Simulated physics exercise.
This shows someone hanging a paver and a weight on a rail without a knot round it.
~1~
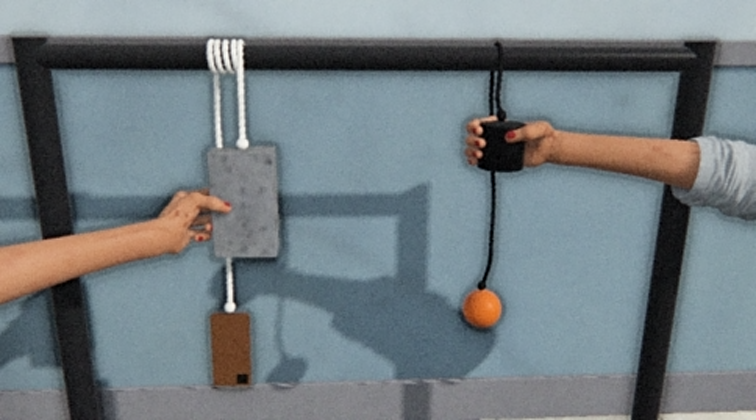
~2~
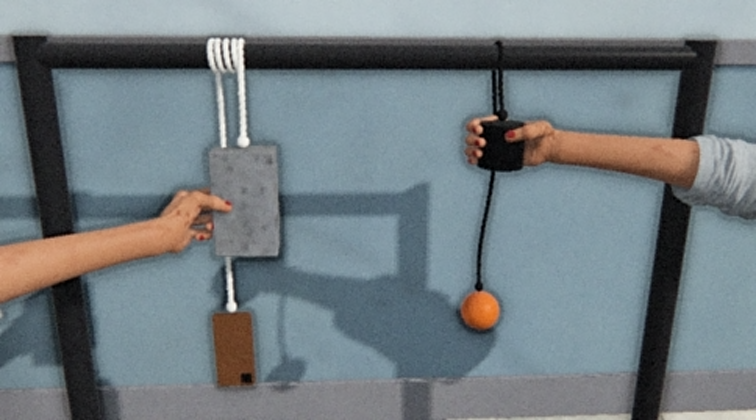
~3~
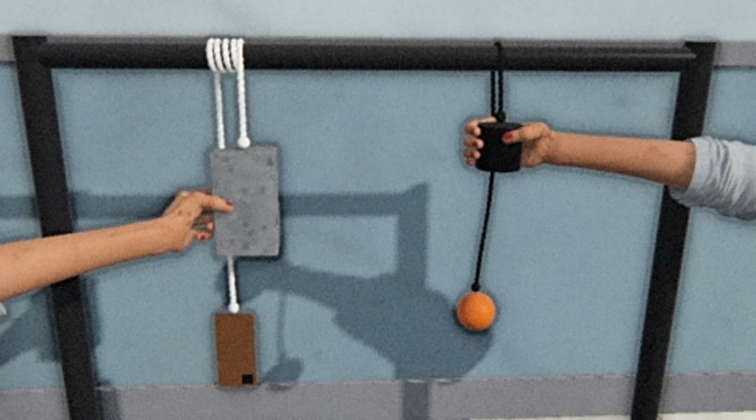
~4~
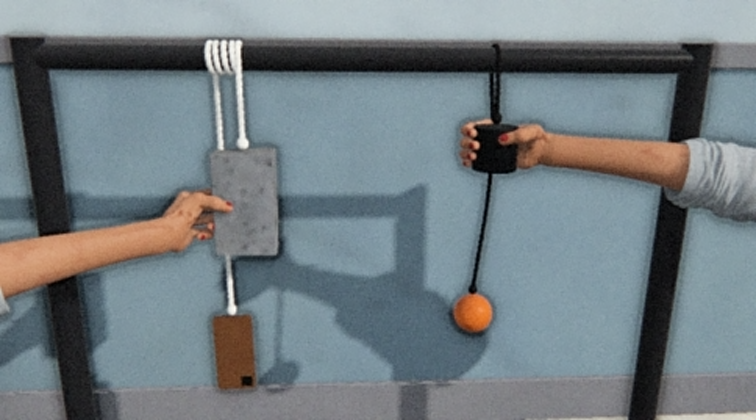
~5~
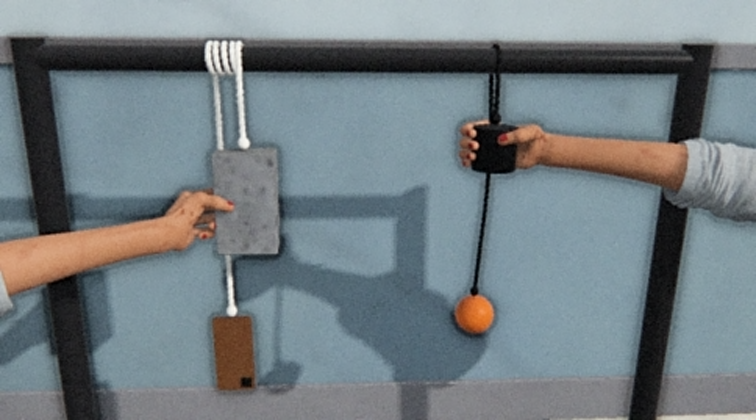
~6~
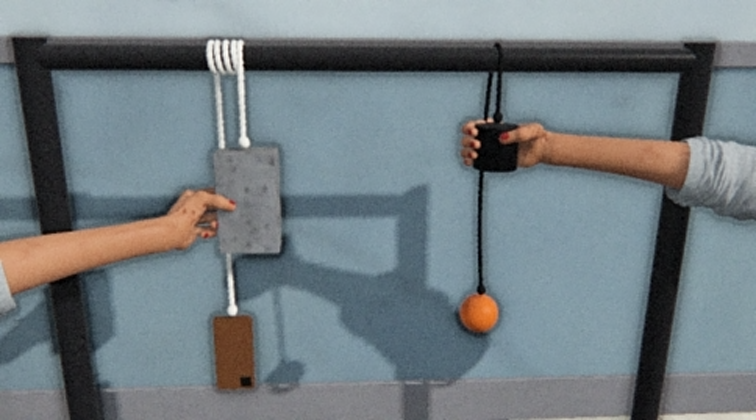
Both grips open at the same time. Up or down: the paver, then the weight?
My prediction: The paver does not fall. The weight does not stay up.
Then, 0.46 s after the last picture, paver hanging near (246, 201); weight dropping near (481, 367).
Then, 0.74 s after the last picture, paver hanging near (245, 201); weight on the floor.
At rest, paver hanging near (246, 201); weight on the floor. The paver keeps its height and the weight runs down to the floor.
